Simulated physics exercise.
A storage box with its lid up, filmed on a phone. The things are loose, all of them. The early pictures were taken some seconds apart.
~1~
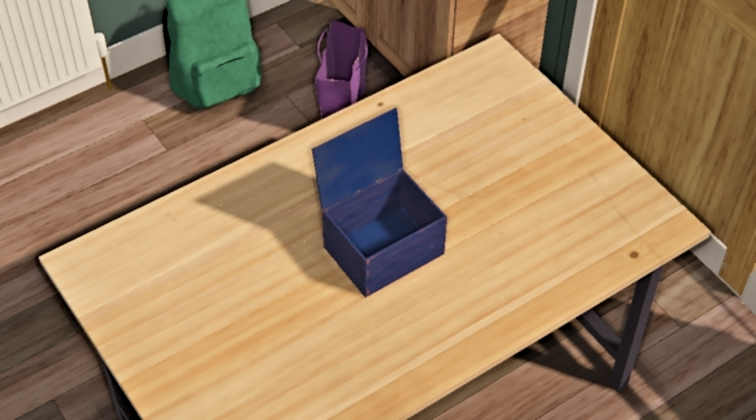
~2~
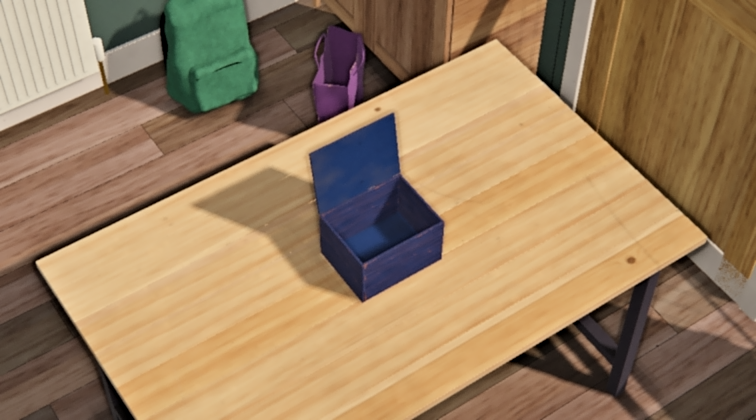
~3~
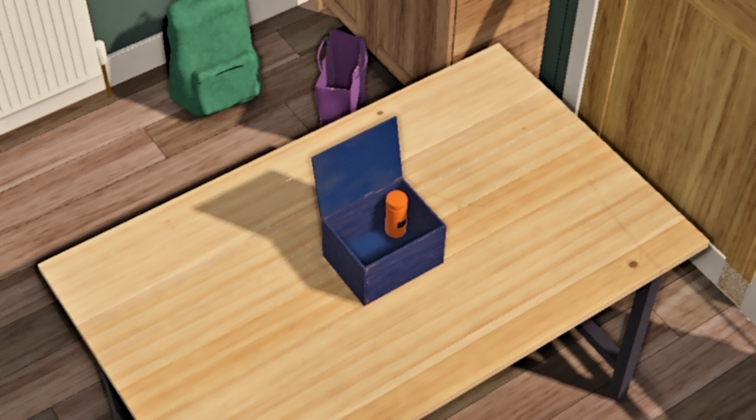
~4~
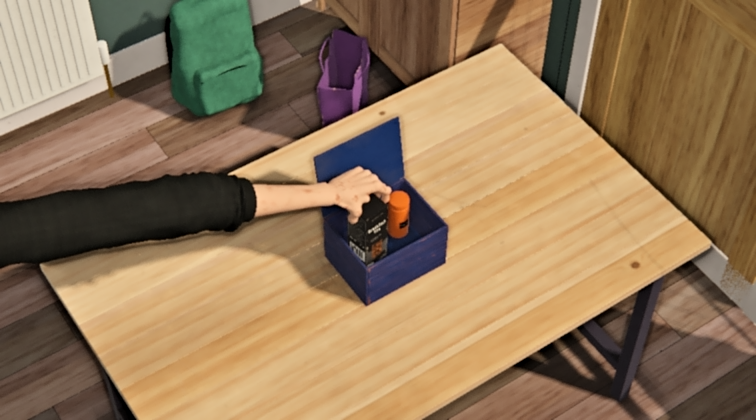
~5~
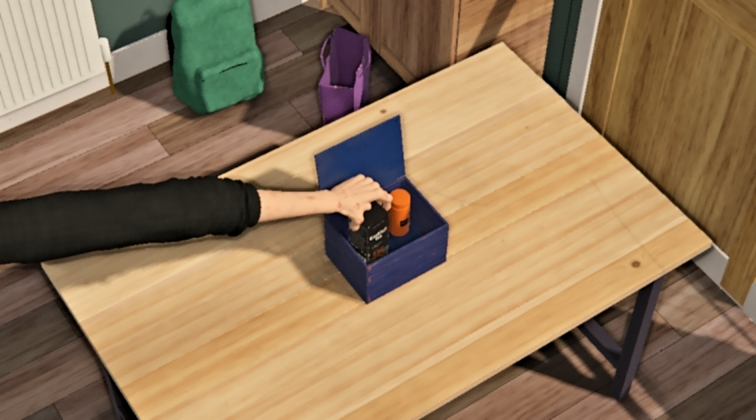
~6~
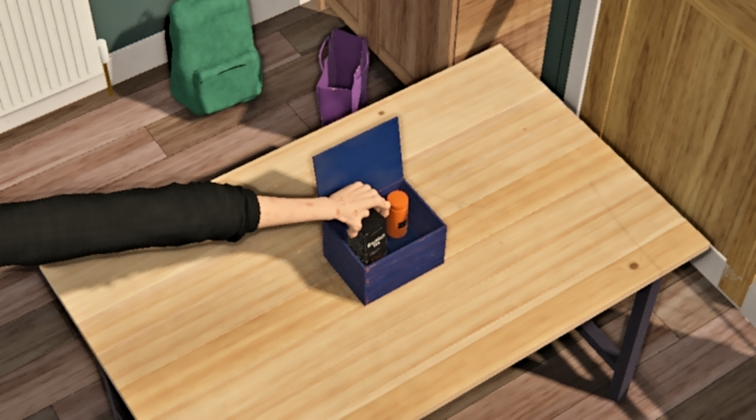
We see an open, empty blue box on a wooden table, and then an orange shaker standing inside it. A hand reaches in from the left and lowers a black carton into the box beside the shaker.
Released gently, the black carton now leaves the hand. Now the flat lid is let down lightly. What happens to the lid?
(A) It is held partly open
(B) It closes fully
It is held partly open (A).
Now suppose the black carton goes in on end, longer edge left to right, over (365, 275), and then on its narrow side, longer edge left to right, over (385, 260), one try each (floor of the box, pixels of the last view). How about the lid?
Try one: Lid stays raised; try two: Lid goes down.
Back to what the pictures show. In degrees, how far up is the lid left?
Measured angle - around 40°.
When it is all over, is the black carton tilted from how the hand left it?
By the end it has kept its angle.
Then, 1.20 s on from there, lid starting down.
Then, 1.50 s on from there, lid 67° above the rim.
Then, 1.70 s on from there, lid 45° above the rim.
In the end, lid 41° above the rim; both unmoved. At the end, from the last picture's camera, black carton near (368, 243).
